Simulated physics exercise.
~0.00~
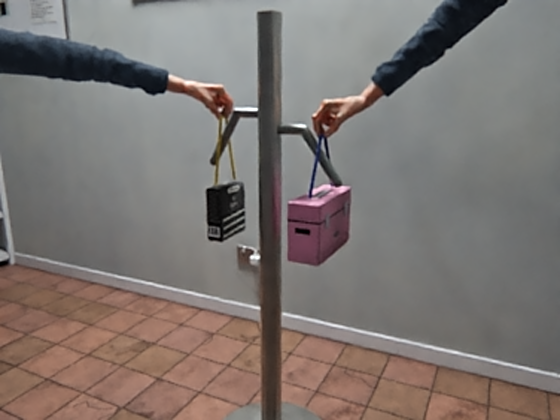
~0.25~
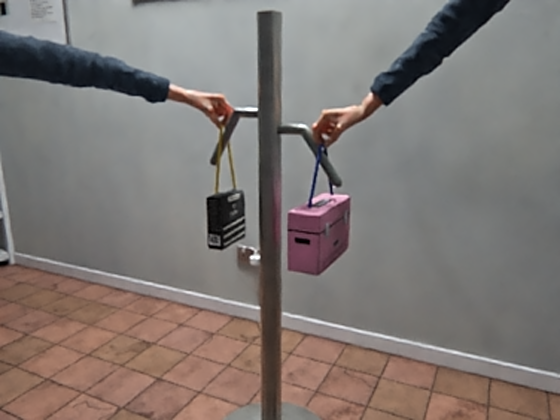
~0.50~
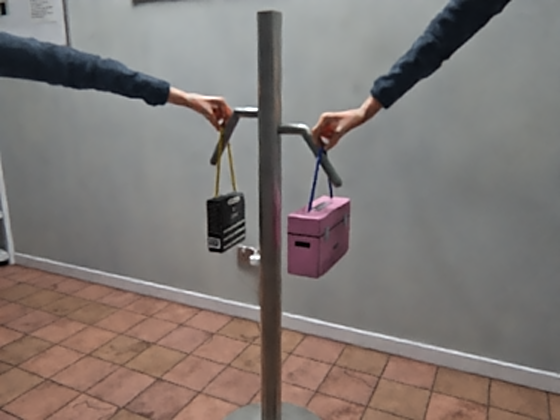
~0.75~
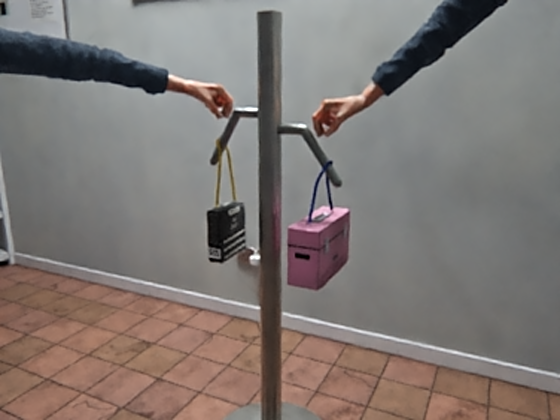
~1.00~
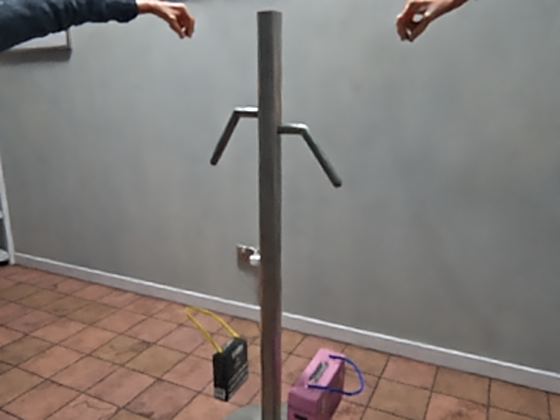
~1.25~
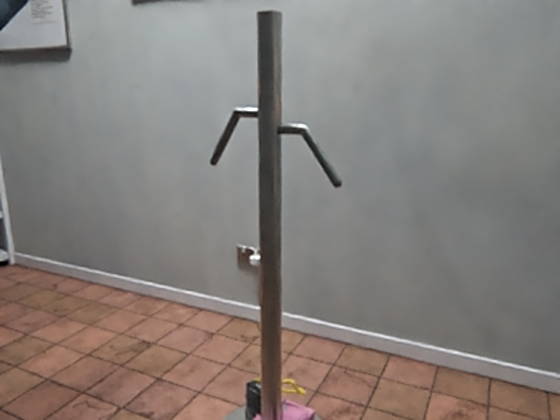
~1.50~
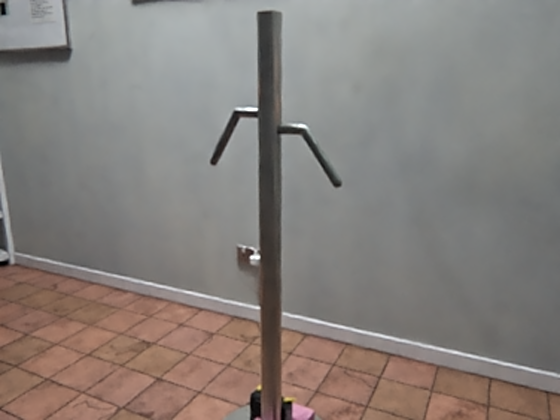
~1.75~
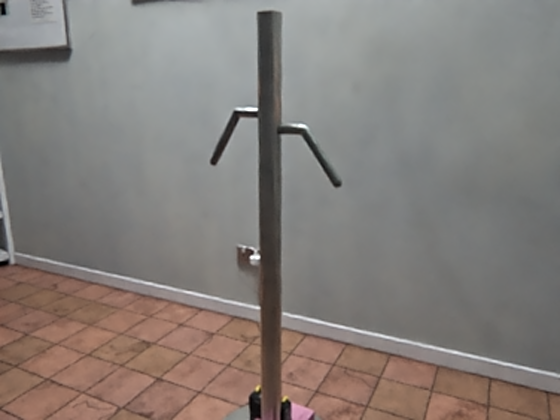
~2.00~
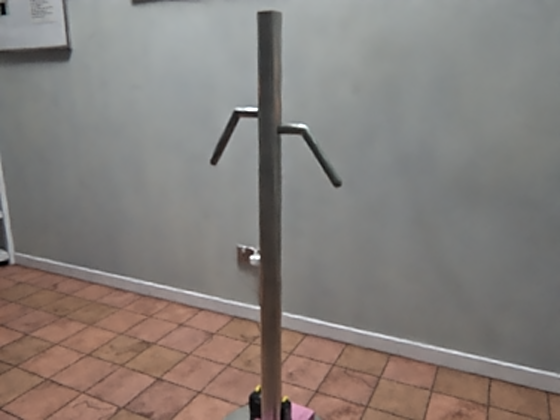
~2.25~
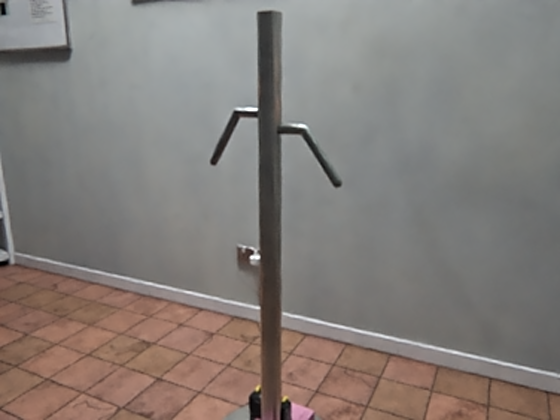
Black box and pink case being lowered onto sloping pegs by two hands, slipping off and ending at the pole's foot.
